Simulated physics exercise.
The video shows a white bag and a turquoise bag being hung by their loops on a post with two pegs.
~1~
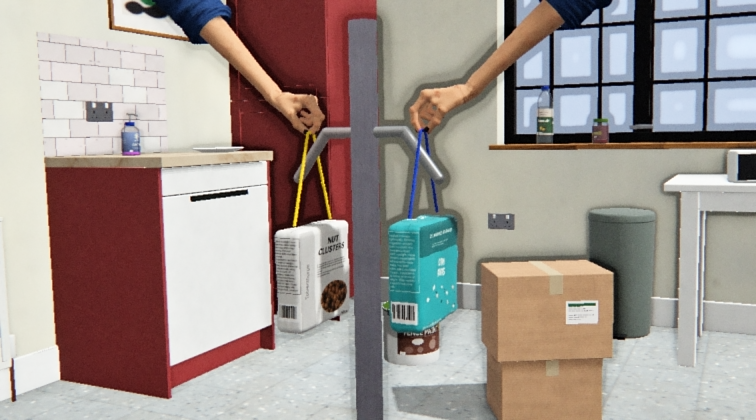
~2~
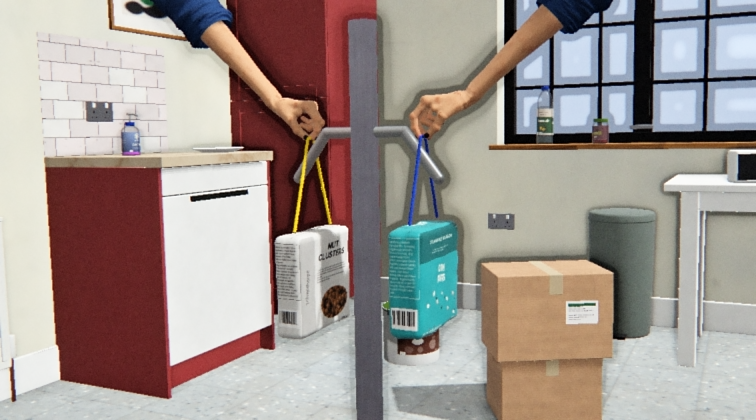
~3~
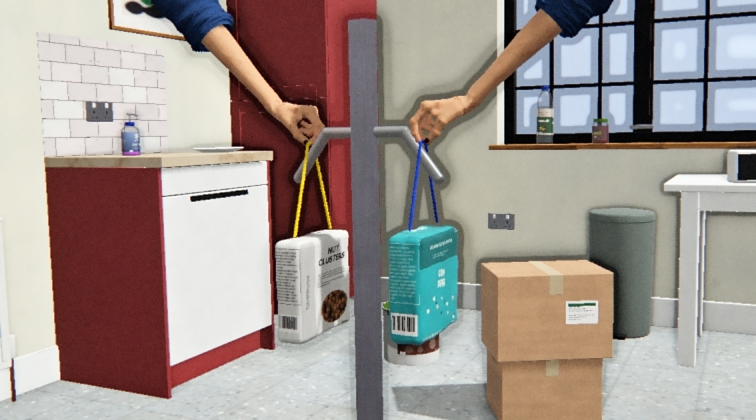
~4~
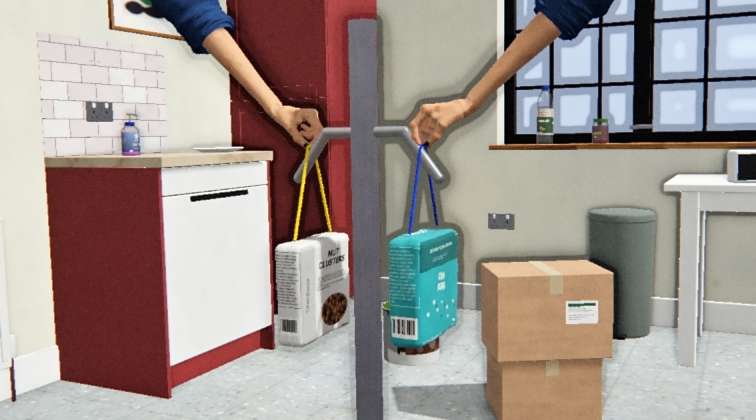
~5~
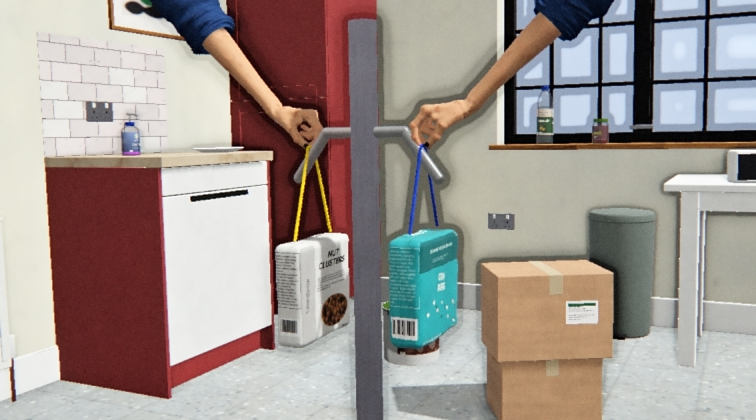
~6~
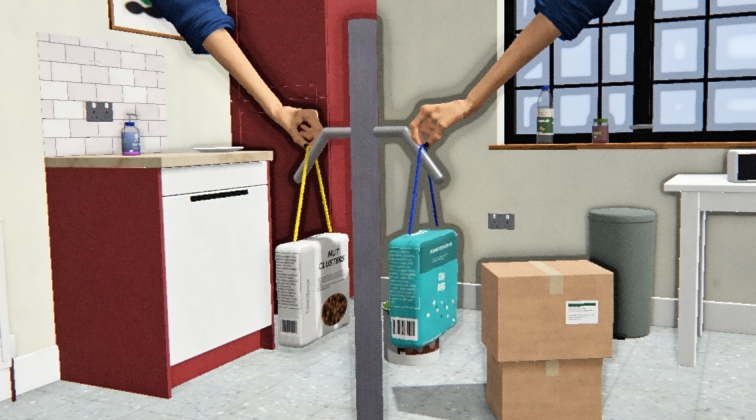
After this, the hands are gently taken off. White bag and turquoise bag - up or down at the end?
As I see it, the white bag is going to come off the peg, the turquoise bag is going to come off the peg.
Then, 0.38 s on from there, white bag on the floor; turquoise bag on the floor.
In the end, white bag on the floor; turquoise bag on the floor. The white bag slips off its peg and the turquoise bag drops to the floor.
